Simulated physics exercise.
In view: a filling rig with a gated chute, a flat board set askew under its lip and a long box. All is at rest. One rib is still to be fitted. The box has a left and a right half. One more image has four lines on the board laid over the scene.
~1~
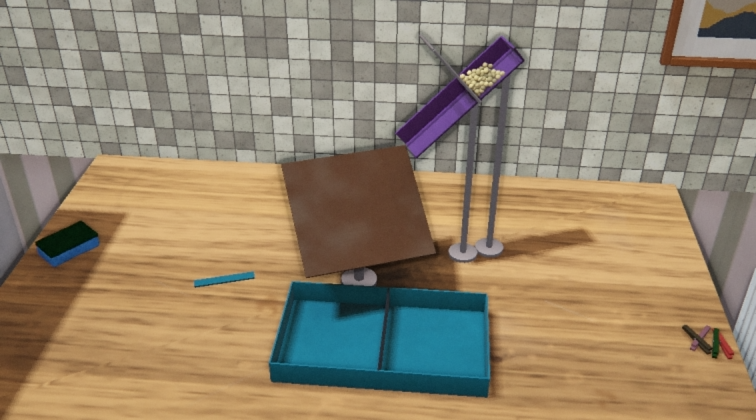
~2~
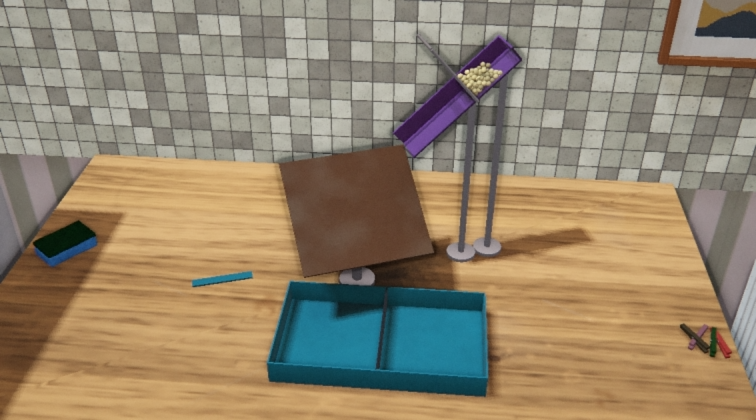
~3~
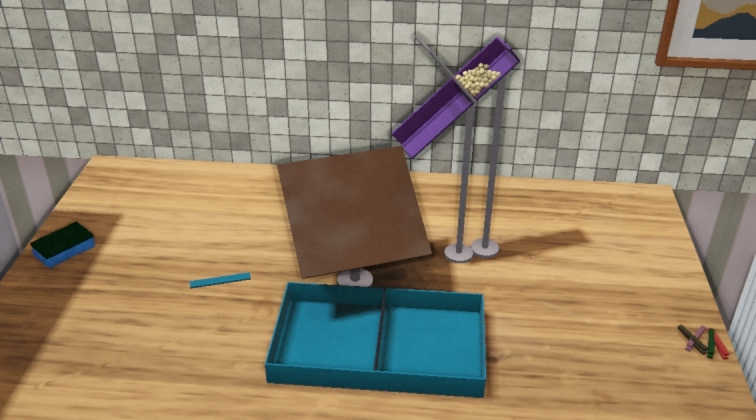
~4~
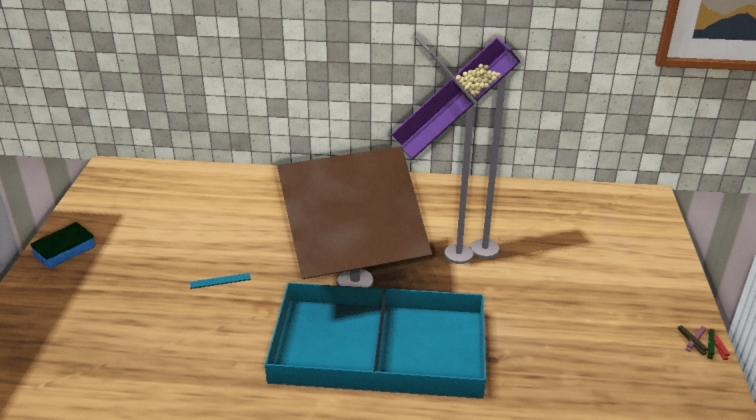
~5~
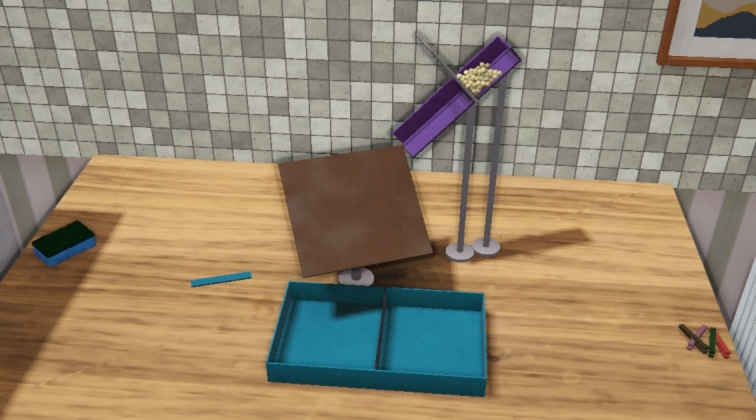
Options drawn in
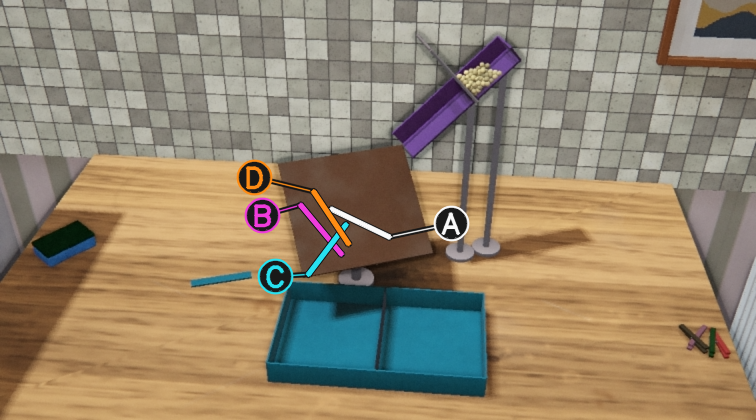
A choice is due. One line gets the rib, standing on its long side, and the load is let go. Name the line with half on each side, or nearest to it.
D works best here.
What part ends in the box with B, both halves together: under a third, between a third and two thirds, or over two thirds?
It is over two thirds.
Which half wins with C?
More lands on the left.
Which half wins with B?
Left.
On the marked copy, line A from (331, 209) to (389, 237); line B from (300, 205) to (341, 254); line C from (345, 224) to (308, 274); line D from (313, 191) to (348, 243).
With A, of what is caught, about a quarter in the left half, most in the right.
With B, of what is caught, most in the left half, about a quarter in the right.
With C, of what is caught, most in the left half, about a quarter in the right.
With D, of what is caught, about half in the left half, about half in the right.
